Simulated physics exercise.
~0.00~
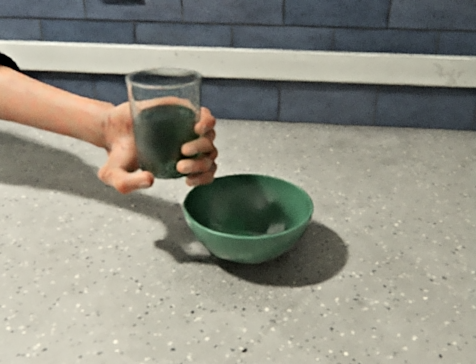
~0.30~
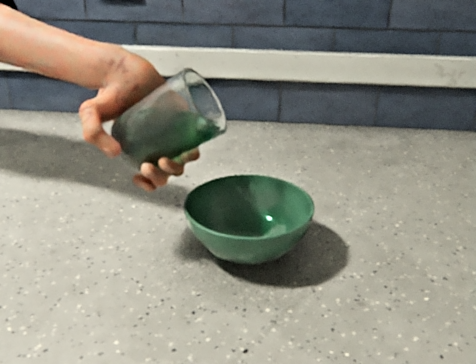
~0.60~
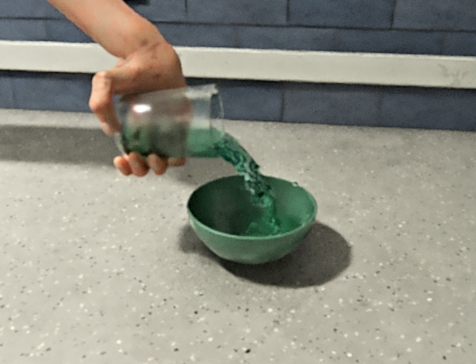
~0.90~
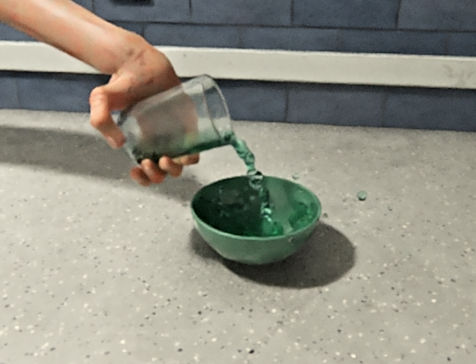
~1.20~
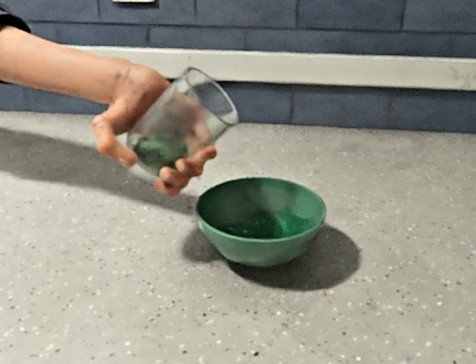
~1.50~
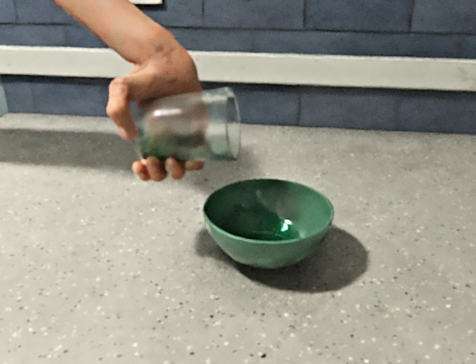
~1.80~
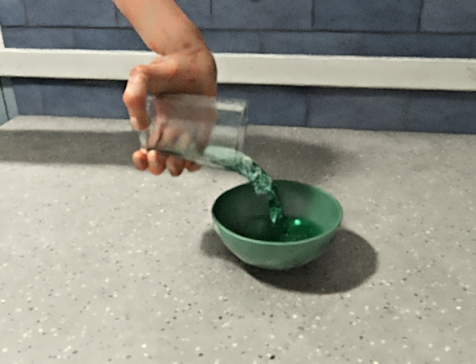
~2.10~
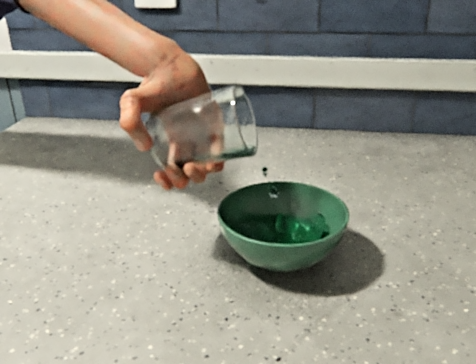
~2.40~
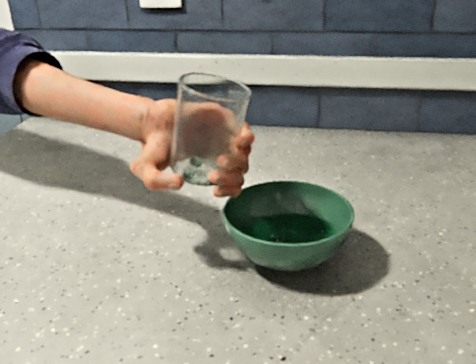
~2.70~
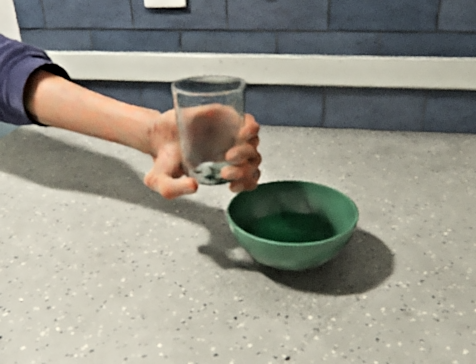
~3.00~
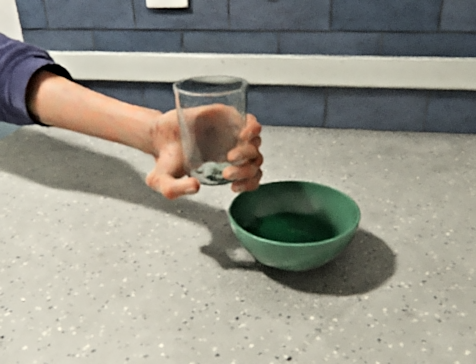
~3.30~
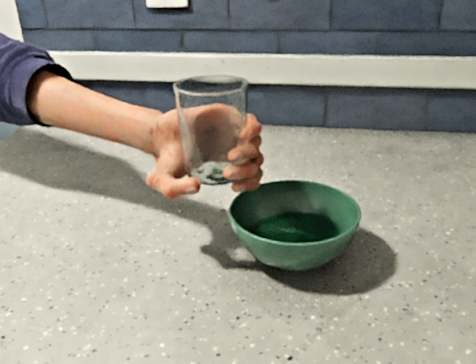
A hand tips a glass of green-looking water into a green bowl twice, then levels it.
